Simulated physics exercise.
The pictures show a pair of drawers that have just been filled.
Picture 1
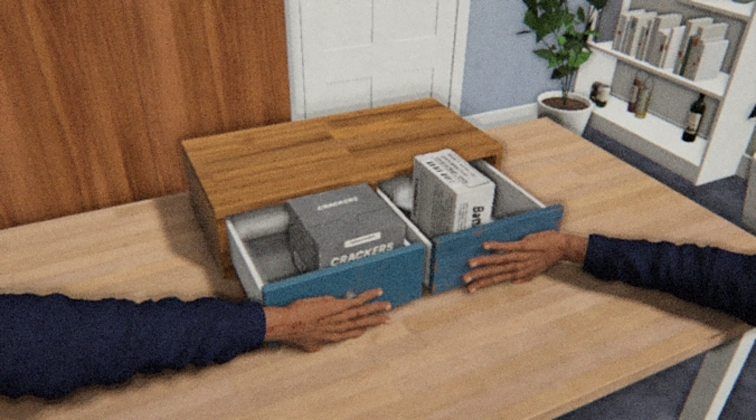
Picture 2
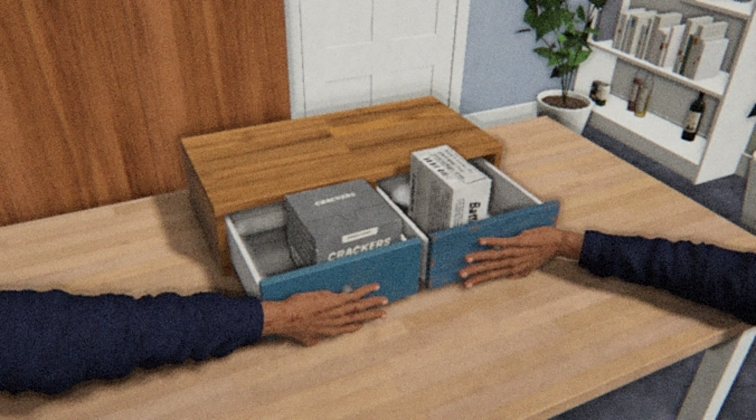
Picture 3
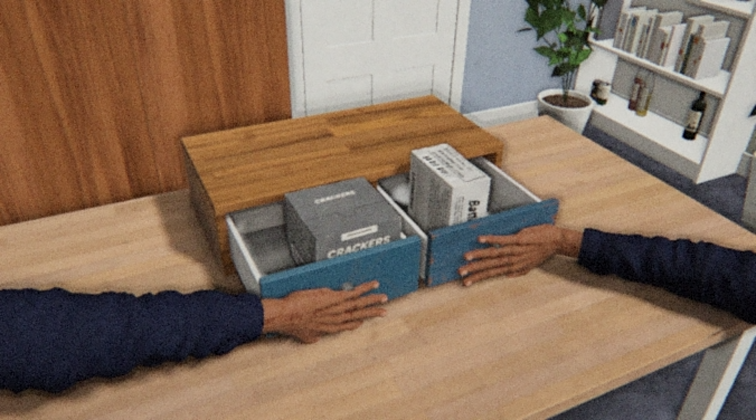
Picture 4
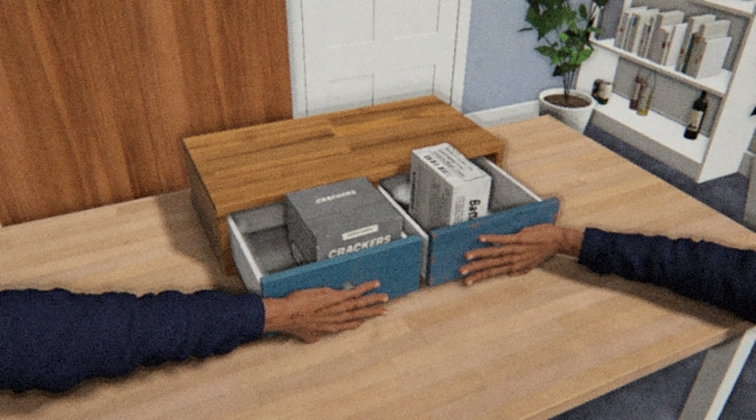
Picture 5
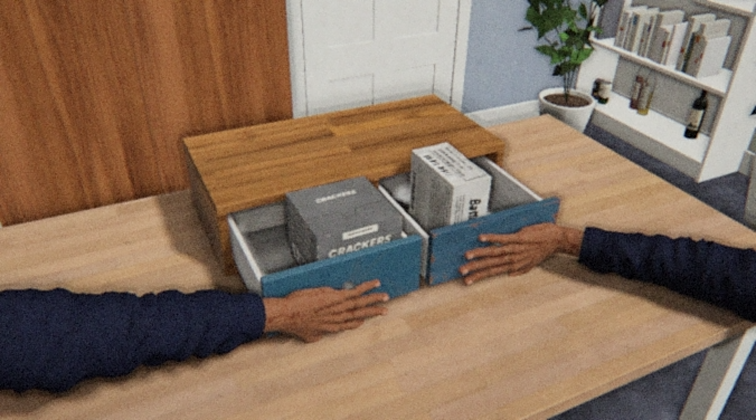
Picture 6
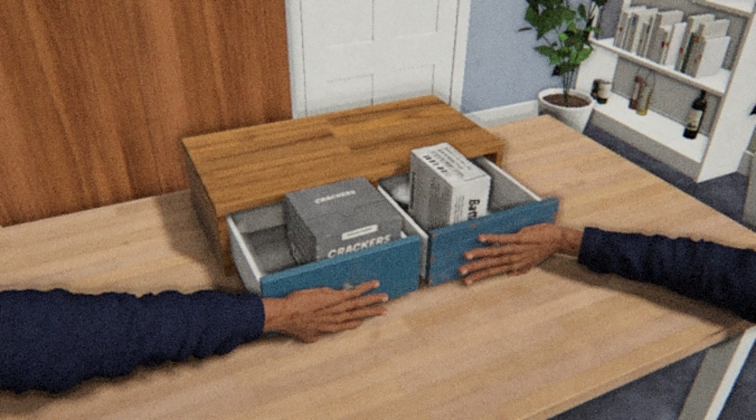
In a room with a white door, a potted plant and a white bookshelf behind, a light wooden table is seen from above at an angle. On it sits a brown wooden chest with two open blue-fronted drawers, a grey crackers box in the left and a white box in the right. Two dark-sleeved arms rest their hands by the drawer fronts, barely shifting, while the view stays nearly still.
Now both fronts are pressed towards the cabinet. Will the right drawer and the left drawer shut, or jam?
The right drawer stays ajar; the left drawer stays ajar.
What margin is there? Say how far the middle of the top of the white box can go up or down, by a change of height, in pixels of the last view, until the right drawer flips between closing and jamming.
Roughly 28 pixels down.
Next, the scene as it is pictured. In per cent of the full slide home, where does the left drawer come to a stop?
Some 15 per cent of the way.
Then, 0.22 s later than the last frame, right drawer starting in; left drawer starting in.
Then, 0.40 s later than the last frame, right drawer stopped, still ajar; left drawer stopped, still ajar.
When it is over, the right drawer will not close; the left drawer will not close.
